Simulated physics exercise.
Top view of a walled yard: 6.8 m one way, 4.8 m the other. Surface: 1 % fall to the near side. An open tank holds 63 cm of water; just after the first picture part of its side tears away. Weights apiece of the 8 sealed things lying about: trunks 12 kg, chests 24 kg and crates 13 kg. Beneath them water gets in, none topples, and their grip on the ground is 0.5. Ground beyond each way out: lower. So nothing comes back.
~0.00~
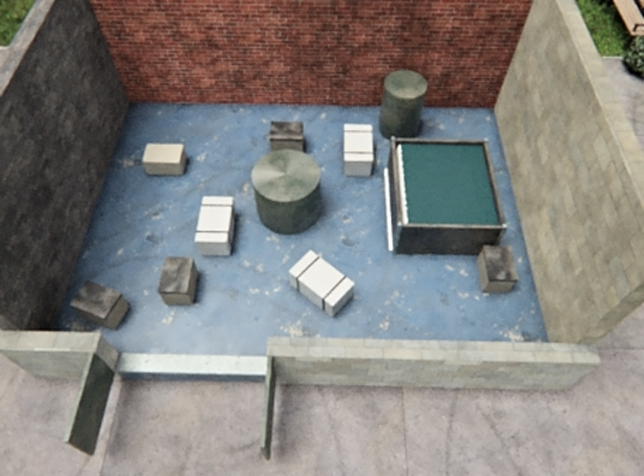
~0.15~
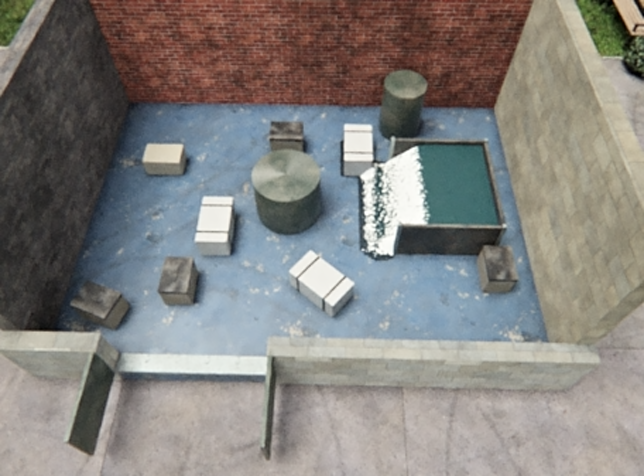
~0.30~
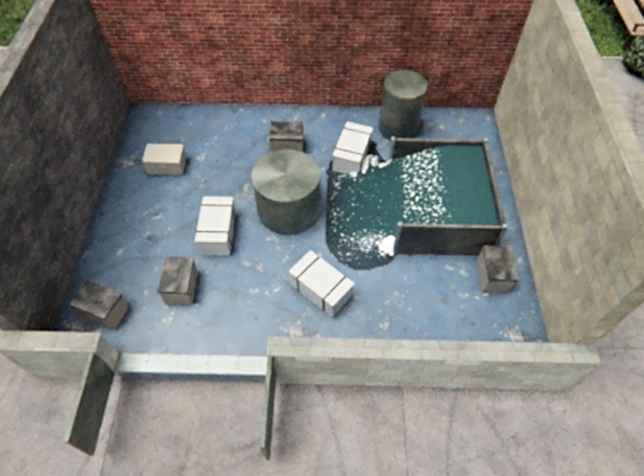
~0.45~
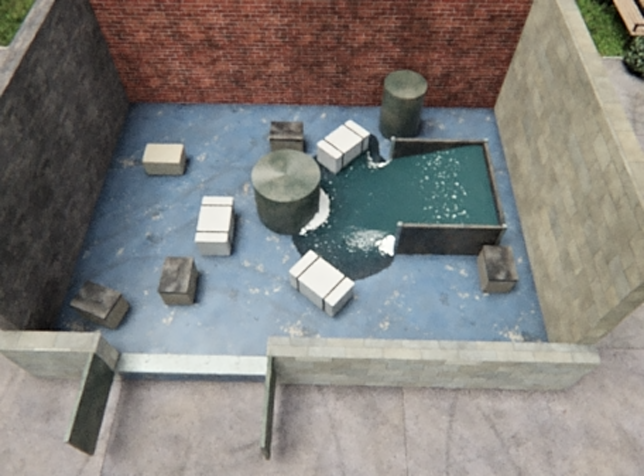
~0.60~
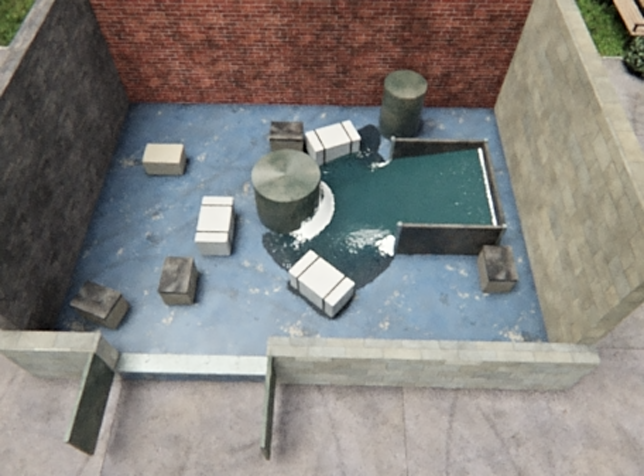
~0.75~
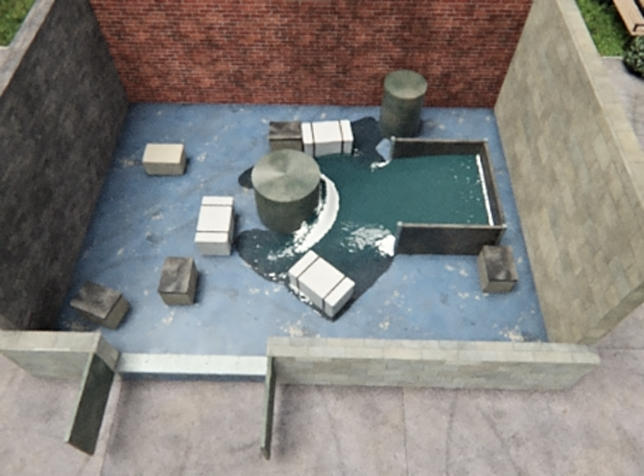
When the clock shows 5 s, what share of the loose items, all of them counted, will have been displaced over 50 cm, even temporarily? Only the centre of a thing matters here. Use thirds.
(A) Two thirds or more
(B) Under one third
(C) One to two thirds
Answer: C.
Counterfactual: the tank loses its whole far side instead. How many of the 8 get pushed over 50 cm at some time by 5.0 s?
The answer then is 1.
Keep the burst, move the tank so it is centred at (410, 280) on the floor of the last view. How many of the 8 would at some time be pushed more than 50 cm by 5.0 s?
4.
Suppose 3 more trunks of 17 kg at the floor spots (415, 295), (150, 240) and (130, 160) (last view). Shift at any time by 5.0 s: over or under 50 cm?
Note, in sequence: Under threshold; under threshold; over threshold.
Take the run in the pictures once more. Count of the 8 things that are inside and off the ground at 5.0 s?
Just then, the number is 2.
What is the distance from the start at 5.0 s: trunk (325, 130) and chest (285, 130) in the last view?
Going in order, that's 100 cm for one and 250 cm for the other.
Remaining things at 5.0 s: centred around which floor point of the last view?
About (232, 239).
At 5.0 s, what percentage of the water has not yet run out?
Remaining: Approx. 80 per cent.
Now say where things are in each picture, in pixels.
A trunk at (358, 142), on the bottom; a chest at (286, 130) rests on the ground; water covers 2.2 m2; 0 of 8 have shifted, in the first frame.
A trunk at (358, 142) rests on the ground; a chest at (286, 130) rests on the ground; water covers 3.1 m2; 0 of 8 have shifted, in the second frame.
A trunk at (353, 141), on the bottom, 9 cm from its start; a chest at (286, 130) rests on the ground; water covers 4.1 m2; 1 of 8 have shifted, in the third frame.
A trunk at (343, 139), on the bottom, 25 cm from its start; a chest at (286, 130) rests on the ground; 5.3 m2 under water; 1 of 8 have shifted, in the fourth frame.
A trunk at (333, 135) rests on the ground, 44 cm from its start; a chest at (286, 130) rests on the ground; water covers 6.4 m2; 1 of 8 have shifted, in the fifth frame.
A trunk at (327, 131) rests on the ground, 57 cm from its start; a chest at (286, 129), on the bottom; 7.6 m2 under water; 1 of 8 have shifted, in the sixth frame.
After 1.1 s 1 of 8 are over 50 cm from their spots; 0 afloat.
After 2.2 s 3 of 8 are over 50 cm from their spots; 1 afloat.
After 3.5 s 4 of 8 are over 50 cm from their spots; 3 afloat.
After 5.0 s 4 of 8 are over 50 cm from their spots, and 4 have been at some point; 2 afloat.
